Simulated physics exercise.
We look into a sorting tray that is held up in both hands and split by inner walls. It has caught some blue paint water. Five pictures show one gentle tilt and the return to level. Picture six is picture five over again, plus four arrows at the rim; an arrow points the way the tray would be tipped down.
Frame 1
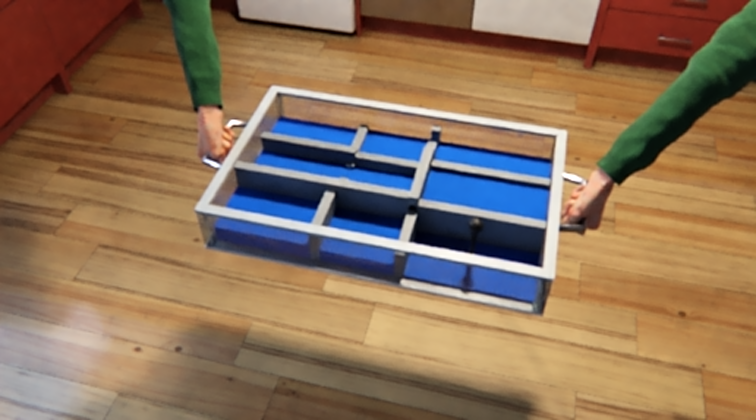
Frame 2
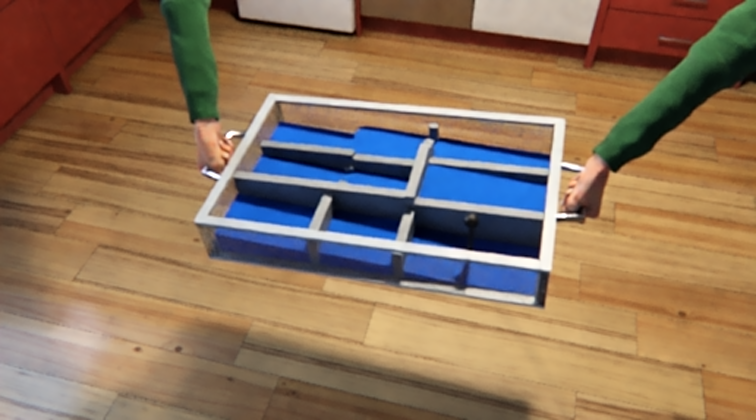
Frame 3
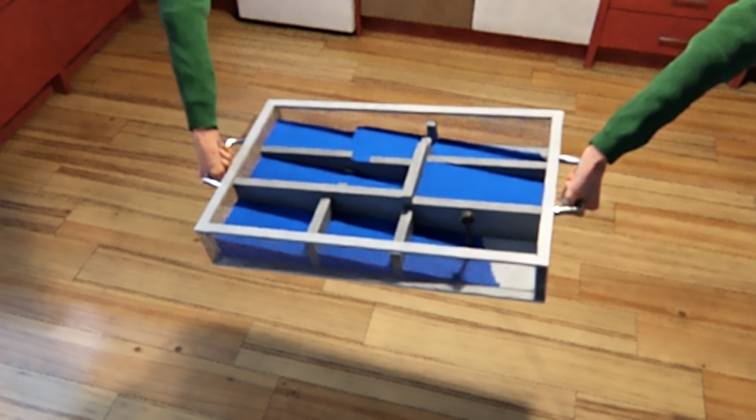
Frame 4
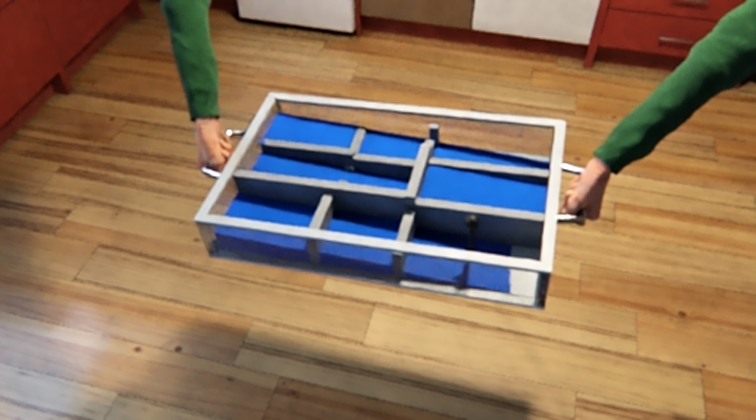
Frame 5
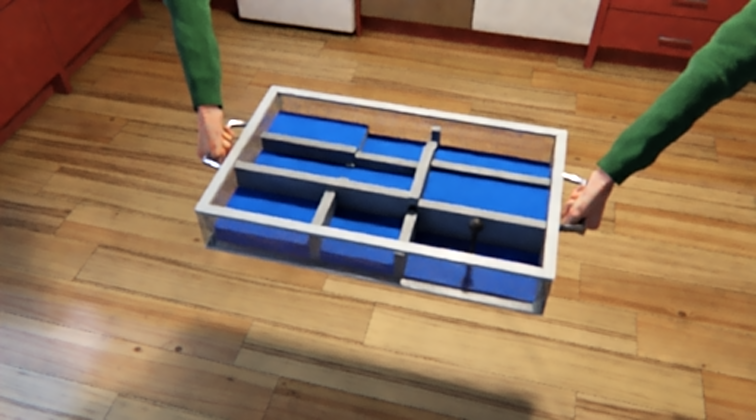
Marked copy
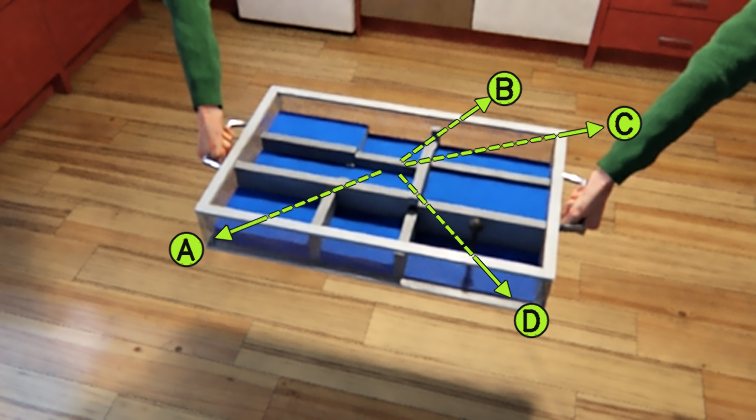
At first, two green-sleeved arms hold a divided tray of blue liquid level above a wooden floor. The hands tip it slightly down to the left, and liquid shifts leftward, running over some inner walls. They then bring it back to level, leaving the back left section fuller than before.
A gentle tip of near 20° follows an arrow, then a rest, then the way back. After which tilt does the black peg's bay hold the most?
I would pick arrow D.
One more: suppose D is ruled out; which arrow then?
A it is.
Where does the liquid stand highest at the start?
The centre right bay.
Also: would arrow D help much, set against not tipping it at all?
Yes.
In lime, A ends at (220, 236); B ends at (487, 100); C ends at (597, 128); D ends at (506, 292).
With A, about 9 % of the liquid ends in the peg's bay; almost none goes over the rim.
With B, about 3 % of the liquid ends in the peg's bay; about 8 % goes over the rim.
With C, about 3 % of the liquid ends in the peg's bay; about 19 % goes over the rim.
With D, about 22 % of the liquid ends in the peg's bay; nothing spills.
